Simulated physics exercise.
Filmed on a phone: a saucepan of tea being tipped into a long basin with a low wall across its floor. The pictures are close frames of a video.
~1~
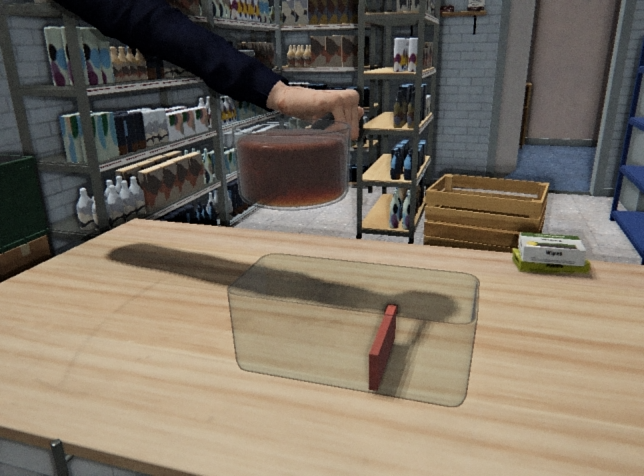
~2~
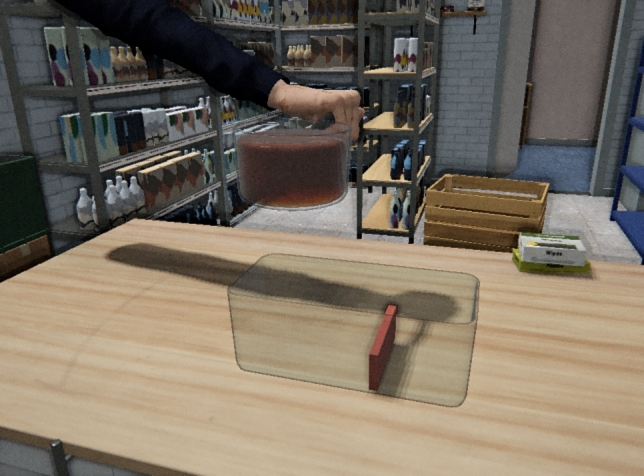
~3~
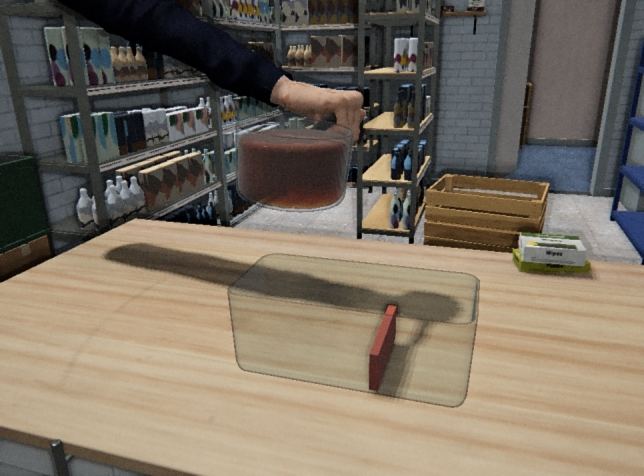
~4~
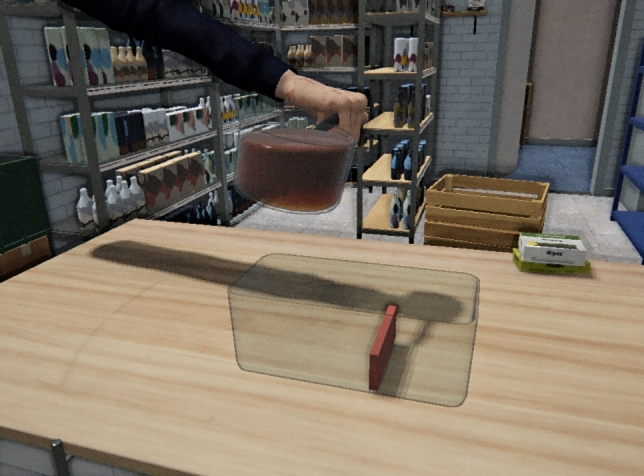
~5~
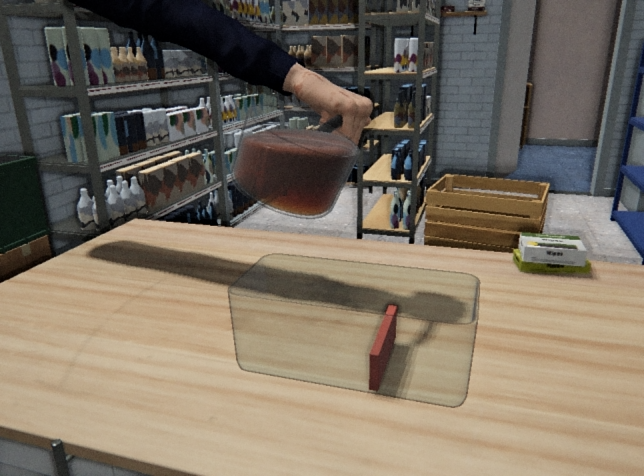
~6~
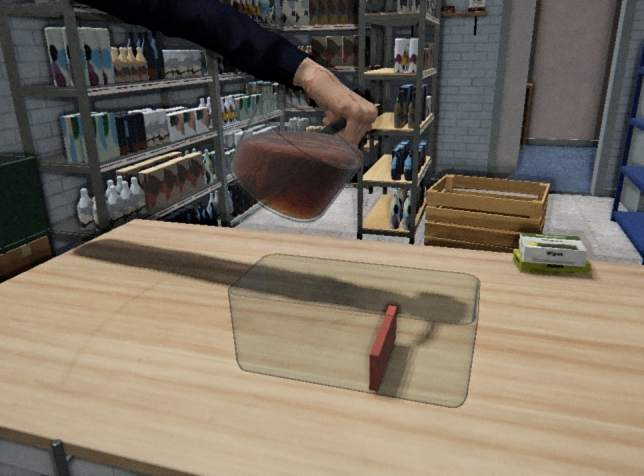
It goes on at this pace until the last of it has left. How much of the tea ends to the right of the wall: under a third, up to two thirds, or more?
It comes to from a third to two thirds.
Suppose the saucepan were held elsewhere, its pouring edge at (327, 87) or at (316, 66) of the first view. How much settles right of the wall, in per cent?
First some 45, then 40 per cent.
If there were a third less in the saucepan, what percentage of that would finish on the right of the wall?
Roughly 50 in a hundred.
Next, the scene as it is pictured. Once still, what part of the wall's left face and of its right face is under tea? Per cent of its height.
Left about 30, right about 70.
A moment on, the saucepan is tipped on its side and 37 per cent is still to pour, 1 is left of the wall and 17 right of it.
Next, the saucepan is tipped on its side and 11 per cent is still to pour, 13 is left of the wall and 56 right of it.
Then the saucepan is tipped on its side and 3 per cent is still to pour, 23 is left of the wall and 49 right of it.
Later the saucepan is tipped on its side and 1 per cent is still to pour, 35 is left of the wall and 57 right of it.
At rest 42 per cent lies left of the wall, 52 right of it and 5 outside.
